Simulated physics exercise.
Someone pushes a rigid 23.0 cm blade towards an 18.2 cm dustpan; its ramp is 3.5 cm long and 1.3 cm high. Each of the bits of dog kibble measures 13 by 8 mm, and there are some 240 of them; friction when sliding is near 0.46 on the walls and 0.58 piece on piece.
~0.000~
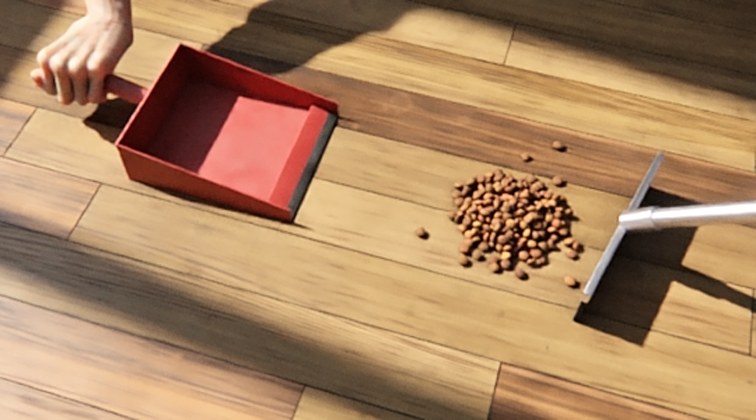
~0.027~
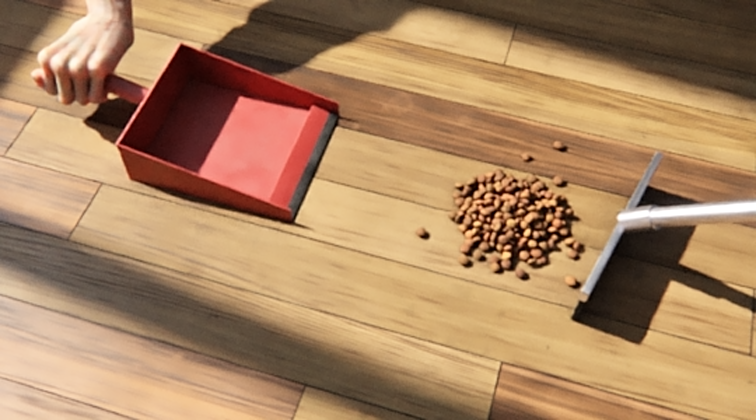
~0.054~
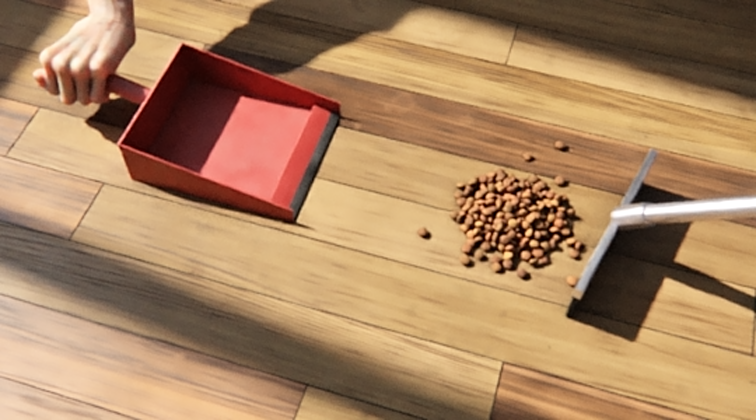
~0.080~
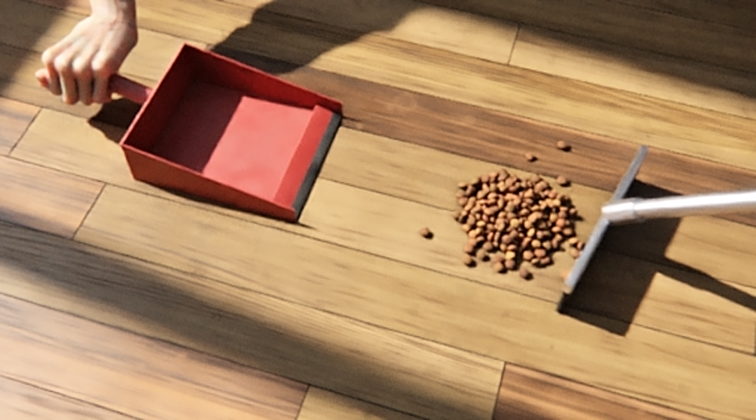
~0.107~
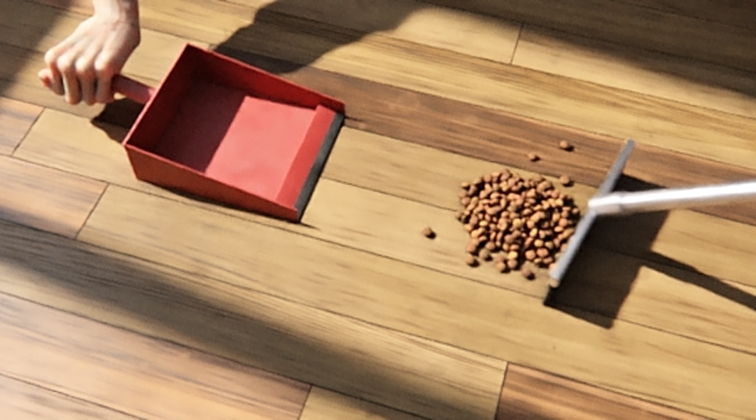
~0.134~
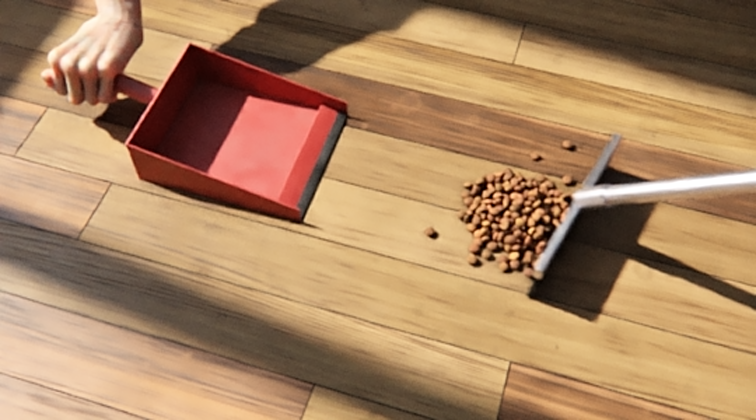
On a wooden floor, a blade slides left into brown kibble near a hand-held red dustpan.
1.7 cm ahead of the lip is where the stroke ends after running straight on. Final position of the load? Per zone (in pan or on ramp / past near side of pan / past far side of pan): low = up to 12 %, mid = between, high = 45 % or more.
Pan - mid, near side - low, far side - mid.
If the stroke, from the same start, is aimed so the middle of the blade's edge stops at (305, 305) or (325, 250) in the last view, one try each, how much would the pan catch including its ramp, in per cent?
Some 0 in a hundred and 5 in a hundred.
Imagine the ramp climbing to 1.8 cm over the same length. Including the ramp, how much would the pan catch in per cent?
25 %.
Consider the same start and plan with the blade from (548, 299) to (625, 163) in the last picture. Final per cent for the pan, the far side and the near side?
Final per cent - pan 0, far 5, near 20.
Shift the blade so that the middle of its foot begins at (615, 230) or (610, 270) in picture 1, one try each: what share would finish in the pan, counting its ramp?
I'd put it near 30 per cent for the first and near 20 per cent for the second.
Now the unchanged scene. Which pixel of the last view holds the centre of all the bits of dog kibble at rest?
Close to pixel (341, 136).
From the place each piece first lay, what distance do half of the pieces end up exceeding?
Roughly 26 cm.
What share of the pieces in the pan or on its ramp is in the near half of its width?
Around 40 in a hundred.
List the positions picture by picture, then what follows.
Blade from (586, 297) to (658, 162), moved 0.0 cm, 0 of the pieces shifted so far; middle of the pieces at (507, 210); pan at (223, 143), in the first picture.
Blade from (584, 296) to (656, 161), moved 0.3 cm, 0 of the pieces shifted so far; middle of the pieces at (508, 210), in the second picture.
Blade from (578, 292) to (651, 158), moved 1.2 cm, 0 of the pieces shifted so far; middle of the pieces at (510, 210), in the third picture.
Blade from (569, 288) to (642, 154), moved 2.6 cm, 1 of the pieces shifted so far; middle of the pieces at (512, 210), in the fourth picture.
Blade from (554, 280) to (629, 148), moved 4.5 cm, 4 of the pieces shifted so far; middle of the pieces at (514, 209), in the fifth picture.
Blade from (538, 273) to (615, 142), moved 6.7 cm, 42 of the pieces shifted so far; middle of the pieces at (516, 209); pan at (232, 143). The blade's pace is about 0.80 m/s, heading 9 degrees away from the viewer's side, in the sixth picture.
After 0.31 s, middle of the blade 18 cm from the lip; 0 % over the lip, far side 10 %, near side 0 %.
After 0.43 s, middle of the blade 9 cm from the lip; 0 % over the lip, far side 20 %, near side 0 %.
After 0.68 s, middle of the blade 5 cm from the lip; 30 % over the lip, far side 25 %, near side 5 %.
In the end, at 1.2 s, pan 30 %, near side 5 %, far side 25 %, in front of the lip or behind the blade 40 %.
